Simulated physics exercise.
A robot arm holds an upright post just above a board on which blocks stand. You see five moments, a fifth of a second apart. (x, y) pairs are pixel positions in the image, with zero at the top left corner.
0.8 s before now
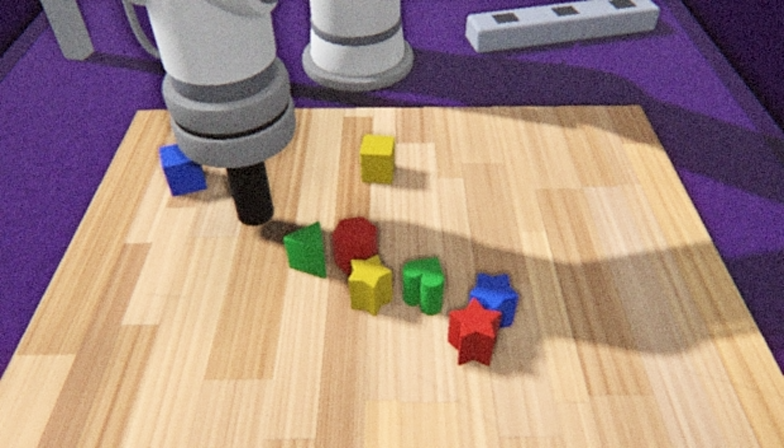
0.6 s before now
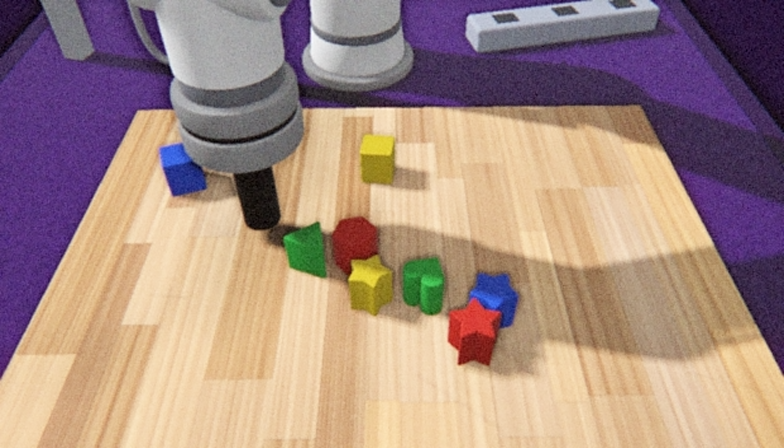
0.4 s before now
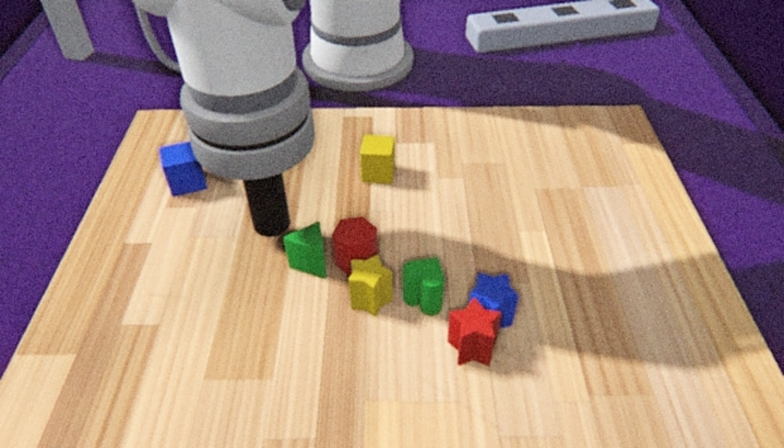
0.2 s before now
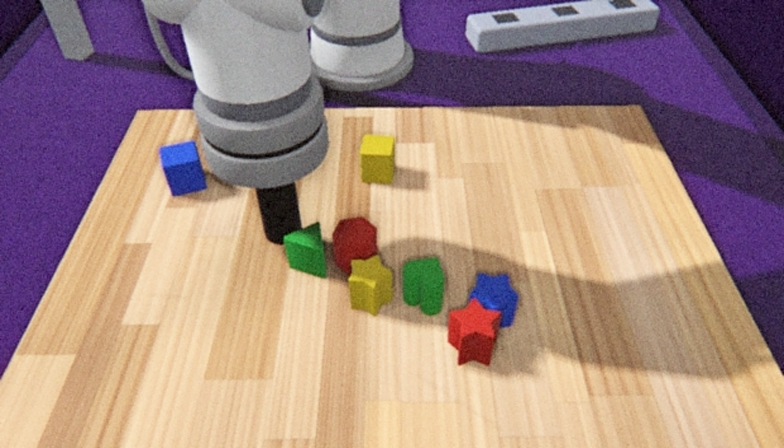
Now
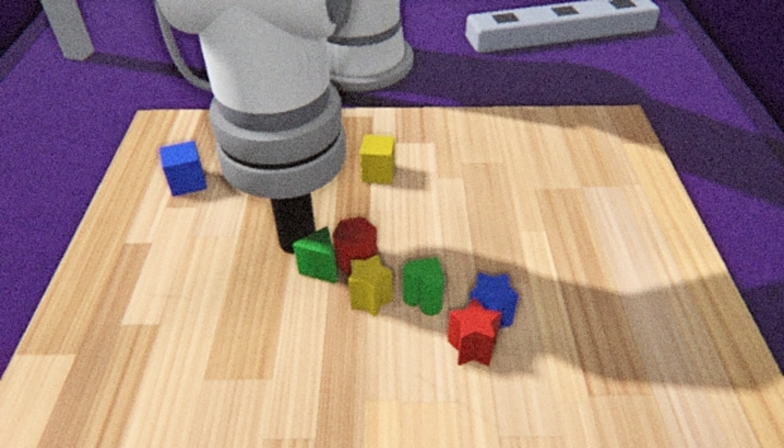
A robot arm moves its black post right and nudges the green triangular block slightly rightward.
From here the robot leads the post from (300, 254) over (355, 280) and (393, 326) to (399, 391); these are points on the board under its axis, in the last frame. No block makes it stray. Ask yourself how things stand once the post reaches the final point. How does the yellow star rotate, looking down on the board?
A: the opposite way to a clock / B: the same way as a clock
Letter A.
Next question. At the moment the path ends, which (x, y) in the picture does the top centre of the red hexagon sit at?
Just about (396, 236).
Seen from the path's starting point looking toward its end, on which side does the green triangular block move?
The green triangular block is shifted sideways to the right, facing along the path from start to end.
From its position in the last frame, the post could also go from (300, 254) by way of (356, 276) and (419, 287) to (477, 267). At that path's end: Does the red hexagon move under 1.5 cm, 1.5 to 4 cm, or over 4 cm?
It is going to finish beyond 4 cm from where it is now.
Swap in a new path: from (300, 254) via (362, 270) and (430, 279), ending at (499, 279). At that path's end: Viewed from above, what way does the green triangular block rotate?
Short answer: Clockwise.
The first path, step by step. One third of the way, post (355, 268); green triangular block (365, 276), turned 20° clockwise; red hexagon (390, 234), turned 95° anticlockwise; yellow star (400, 284); green heart (432, 271).
Two thirds of the way, post (393, 314); green triangular block (382, 327), turned 60° clockwise; red hexagon (396, 236), turned 115° anticlockwise; yellow star (435, 313), turned 90° anticlockwise; green heart (434, 271), turned 15° anticlockwise.
At the end, post (399, 379); green triangular block (377, 396), turned 85° clockwise; red hexagon (396, 236), turned 115° anticlockwise; yellow star (440, 325), turned 155° anticlockwise; green heart (434, 271), turned 15° anticlockwise.
